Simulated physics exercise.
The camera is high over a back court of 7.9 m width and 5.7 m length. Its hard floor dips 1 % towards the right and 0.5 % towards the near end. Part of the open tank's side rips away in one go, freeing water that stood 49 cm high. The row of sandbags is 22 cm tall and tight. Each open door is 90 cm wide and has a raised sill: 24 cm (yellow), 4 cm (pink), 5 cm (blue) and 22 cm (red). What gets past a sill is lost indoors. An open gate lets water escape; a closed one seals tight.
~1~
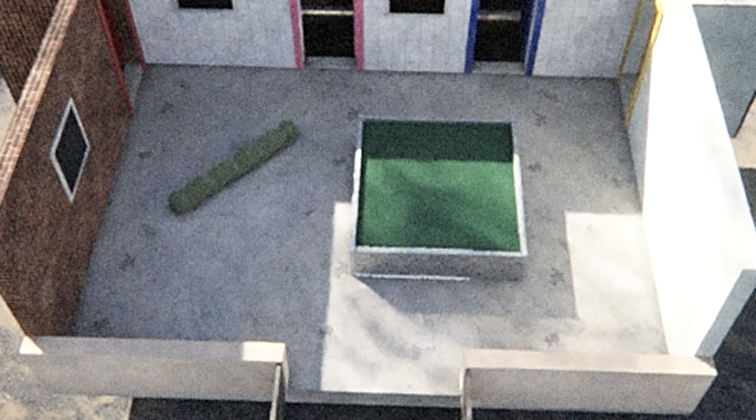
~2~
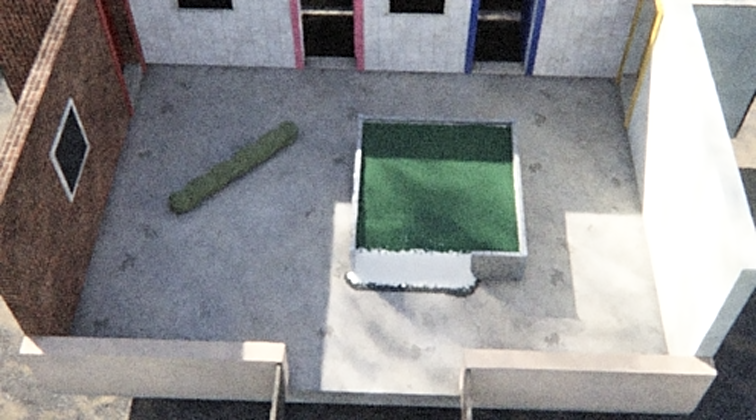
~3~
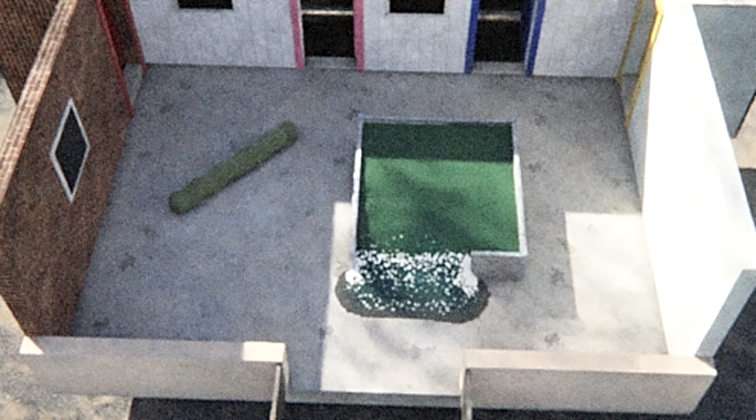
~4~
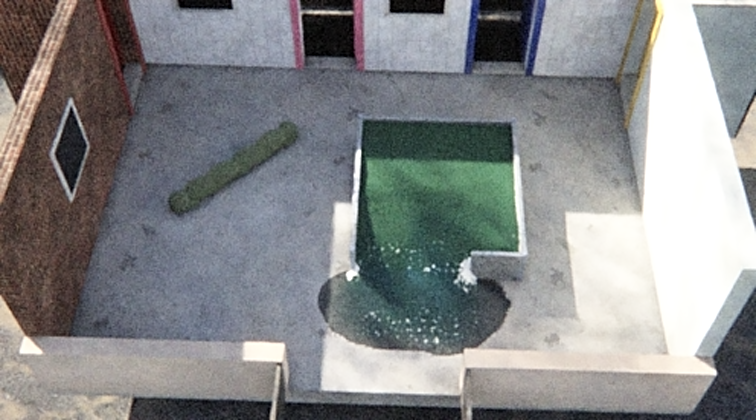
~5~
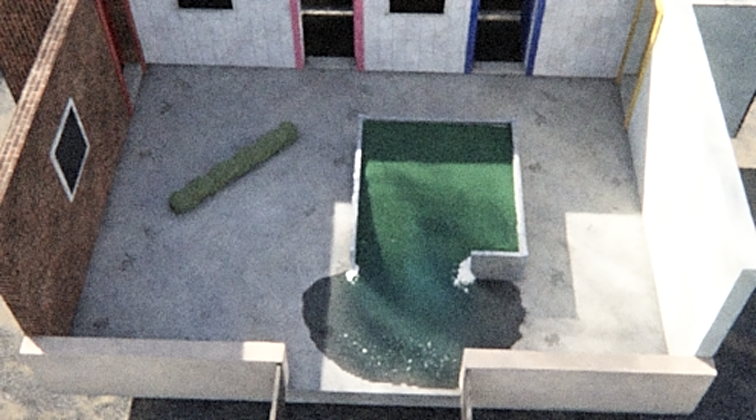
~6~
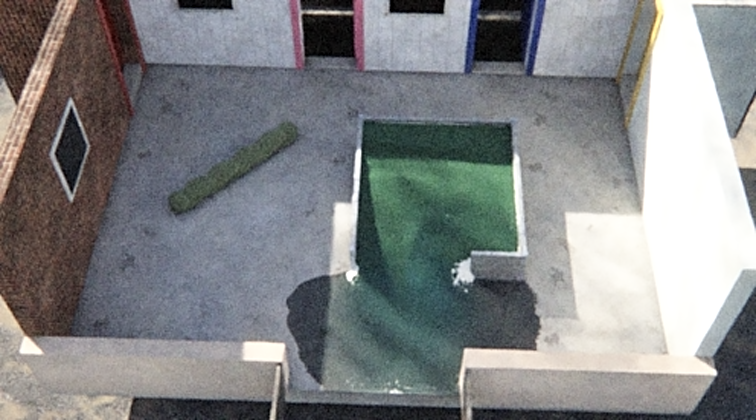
Green water bursting through the broken near side of an open tank, foaming and spreading across a walled grey courtyard floor.
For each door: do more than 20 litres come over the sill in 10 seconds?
Door by door: At the yellow door it stays under the limit; at the pink door it does not reach the limit; at the blue door it stays under the limit; at the red door it stays under the limit.
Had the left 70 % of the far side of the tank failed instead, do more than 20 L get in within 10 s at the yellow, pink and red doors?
Against that limit: Yellow below, pink above, red not over.
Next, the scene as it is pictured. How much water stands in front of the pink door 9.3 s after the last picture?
About 0.0 cm.
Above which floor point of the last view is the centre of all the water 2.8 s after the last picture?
At about (428, 245).
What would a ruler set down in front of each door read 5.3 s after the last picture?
Depths in cm: Yellow 2, pink 0, blue 0, red 0.
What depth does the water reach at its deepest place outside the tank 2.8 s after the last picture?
About 18 cm.
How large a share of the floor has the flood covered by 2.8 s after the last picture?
Near 25 per cent is wet.
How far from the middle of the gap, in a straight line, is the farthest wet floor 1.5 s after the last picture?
About 3.6 m.
Then, 0.7 s after the last picture water covers 15 % of the floor and is deepest (26 cm) near (412, 282); yellow door not reached, pink door not reached, blue door not reached, red door not reached.
Then, 1.5 s after the last picture water covers 20 % of the floor and is deepest (25 cm) near (467, 378); yellow door not reached, pink door not reached, blue door not reached, red door not reached.
Then, 2.8 s after the last picture water covers 25 % of the floor and is deepest (18 cm) near (467, 378); yellow door not reached, pink door not reached, blue door not reached, red door not reached.
Then, 5.3 s after the last picture water covers 40 % of the floor and is deepest (11 cm) near (467, 378); yellow door 2 cm at the sill, 0 L in, pink door not reached, blue door not reached, red door not reached.
Then, 9.3 s after the last picture water covers 55 % of the floor and is deepest (6 cm) near (467, 378); yellow door 5 cm at the sill, 0 L in, pink door not reached, blue door 2 cm at the sill, 0 L in, red door not reached.
